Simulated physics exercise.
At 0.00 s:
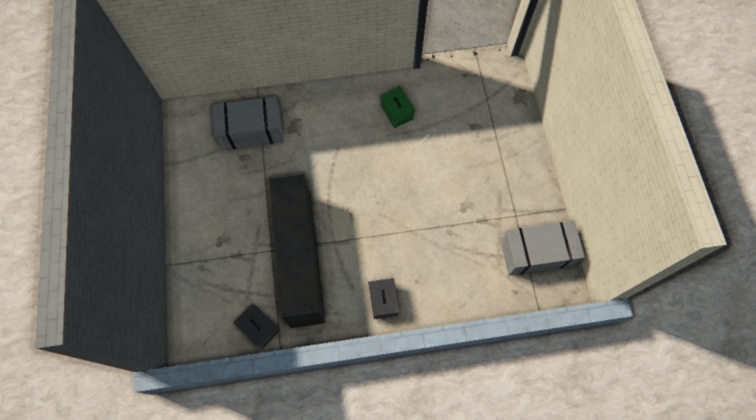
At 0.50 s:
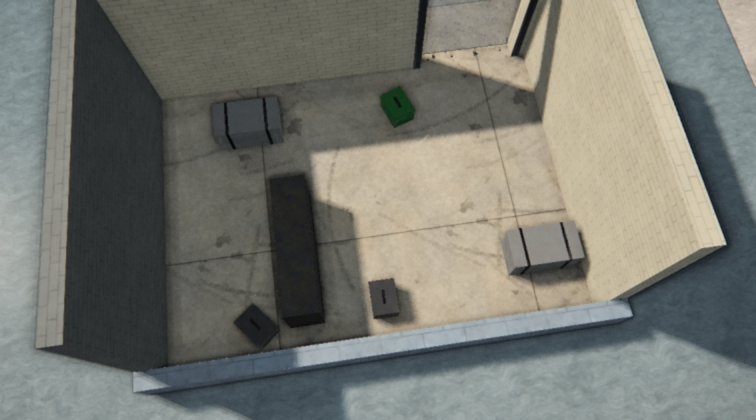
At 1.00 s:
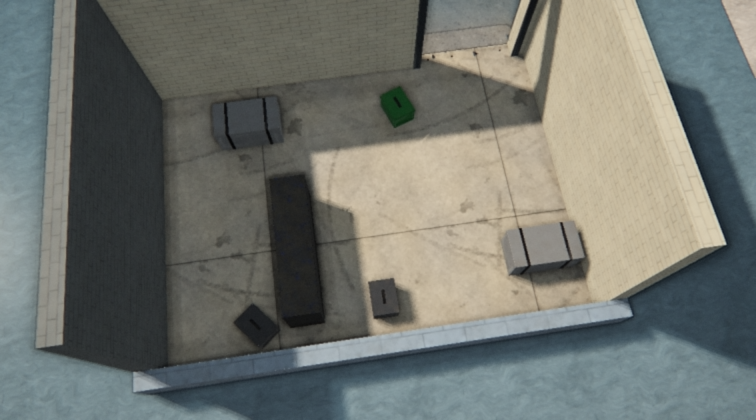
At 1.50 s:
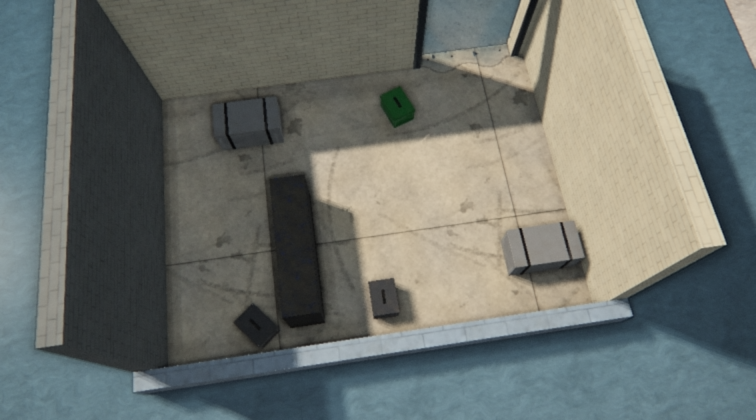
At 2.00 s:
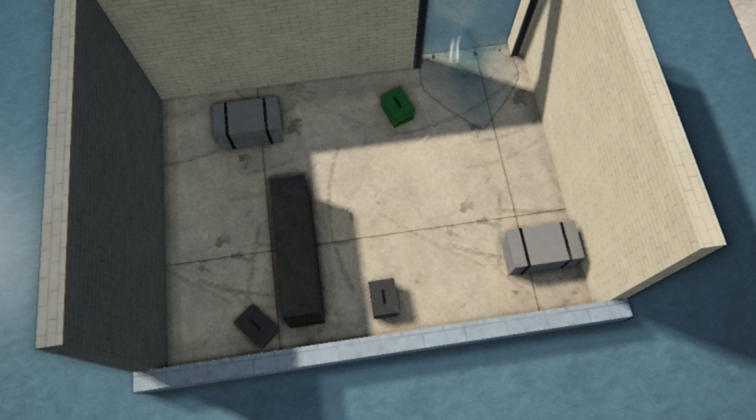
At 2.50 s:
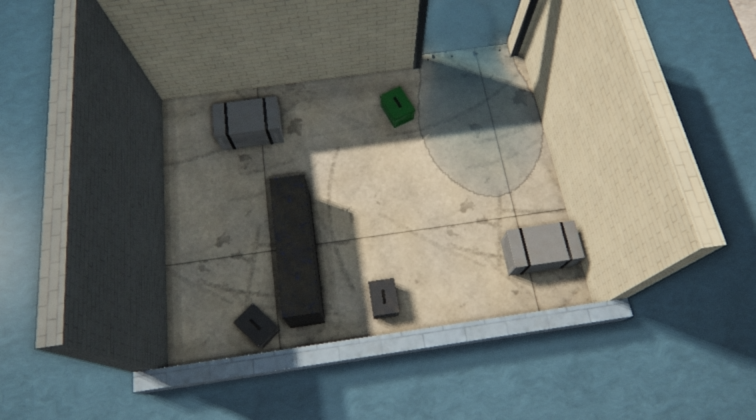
Water surrounds the walled store and spreads through the doorway while the boxes stay still.
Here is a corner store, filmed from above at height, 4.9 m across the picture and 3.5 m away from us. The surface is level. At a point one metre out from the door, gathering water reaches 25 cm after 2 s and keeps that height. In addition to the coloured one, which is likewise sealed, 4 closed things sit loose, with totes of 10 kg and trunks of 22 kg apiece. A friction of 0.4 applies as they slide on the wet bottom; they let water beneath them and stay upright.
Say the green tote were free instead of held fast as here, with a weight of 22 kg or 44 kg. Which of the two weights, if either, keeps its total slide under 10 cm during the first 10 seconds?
The modest weight is adequate.
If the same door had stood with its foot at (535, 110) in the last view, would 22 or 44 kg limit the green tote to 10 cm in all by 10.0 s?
Then only the heavier mass works.
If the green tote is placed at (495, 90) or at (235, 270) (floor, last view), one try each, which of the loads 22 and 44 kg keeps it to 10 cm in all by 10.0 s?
One by one: Only the big mass suffices; the small mass suffices.
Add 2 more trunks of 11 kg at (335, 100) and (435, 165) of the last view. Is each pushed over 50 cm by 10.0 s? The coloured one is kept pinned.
First stays inside, then exceeds it.
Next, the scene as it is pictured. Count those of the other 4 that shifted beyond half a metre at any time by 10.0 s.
Result: 2.
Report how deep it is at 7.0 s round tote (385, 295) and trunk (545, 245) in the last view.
First about 16 cm, second about 15 cm.
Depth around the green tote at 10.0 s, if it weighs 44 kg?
Something like 9 centimetres.
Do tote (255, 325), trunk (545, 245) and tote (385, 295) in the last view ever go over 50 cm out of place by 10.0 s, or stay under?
Not exceeded, Exceeded, Exceeded, in that order.
After 3.5 s the green tote would be 0 cm from its start with 22 kg and 0 cm from its start with 44 kg; 4 cm of water round it then.
After 4.5 s the green tote would be 0 cm from its start with 22 kg and 0 cm from its start with 44 kg; 4 cm of water round it then.
After 7.0 s the green tote would be 0 cm from its start with 22 kg and 0 cm from its start with 44 kg; 4 cm of water round it then.
After 10.0 s the green tote would be 0 cm from its start with 22 kg and 0 cm from its start with 44 kg; 9 cm of water round it then.
